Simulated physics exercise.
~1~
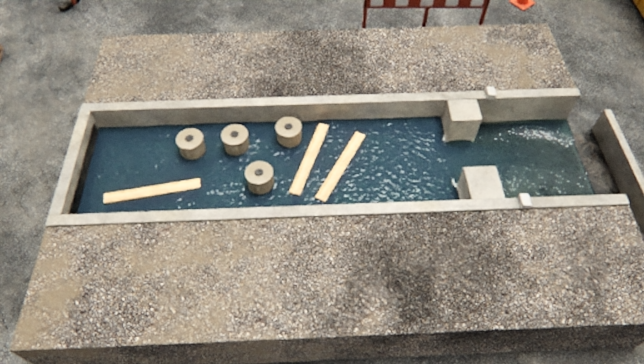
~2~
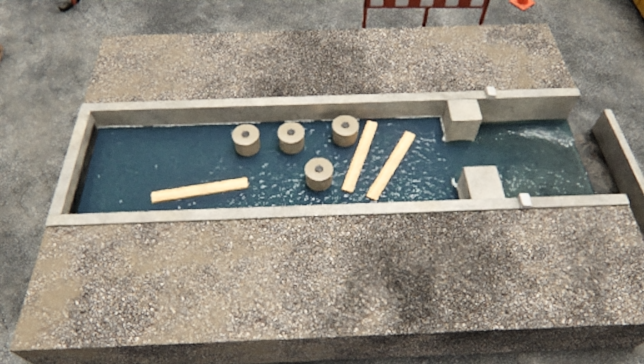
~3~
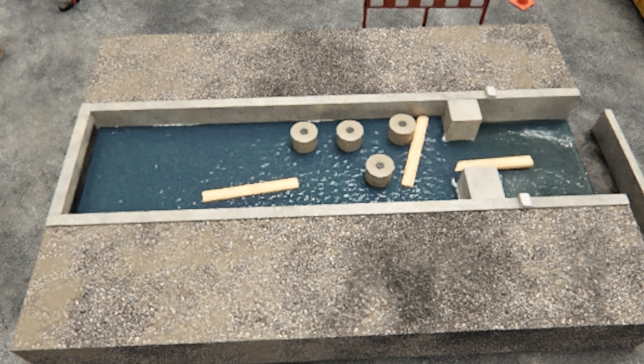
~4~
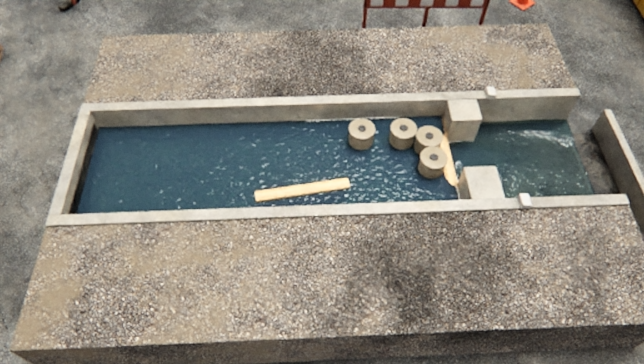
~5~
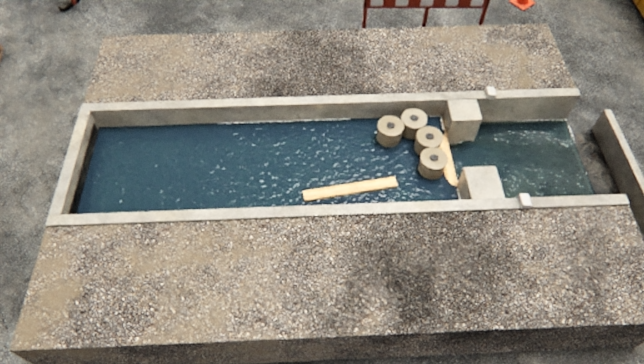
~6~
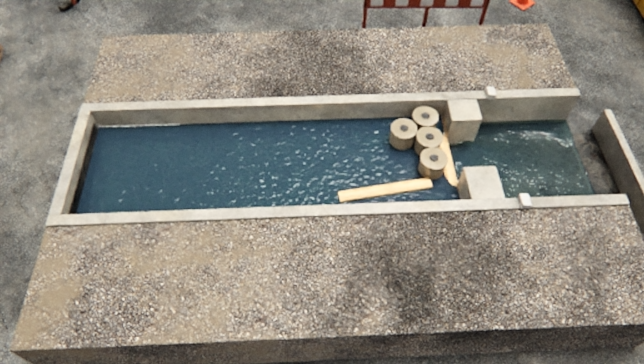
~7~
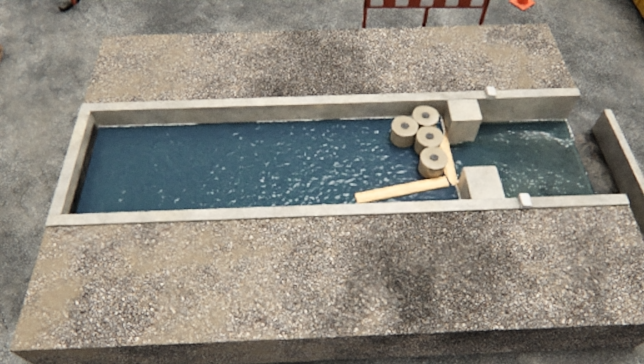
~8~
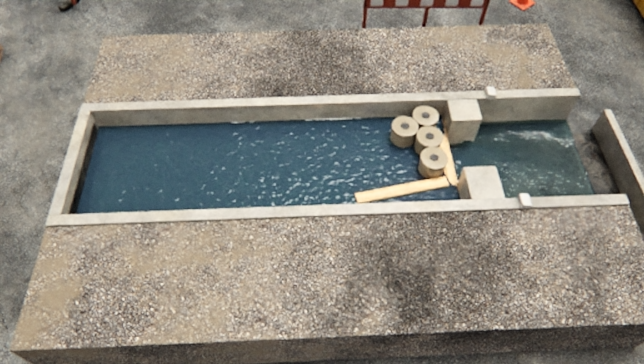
Concrete rings and wooden planks drifting right along a water channel, one plank slipping through a gap, the rest jamming against it.
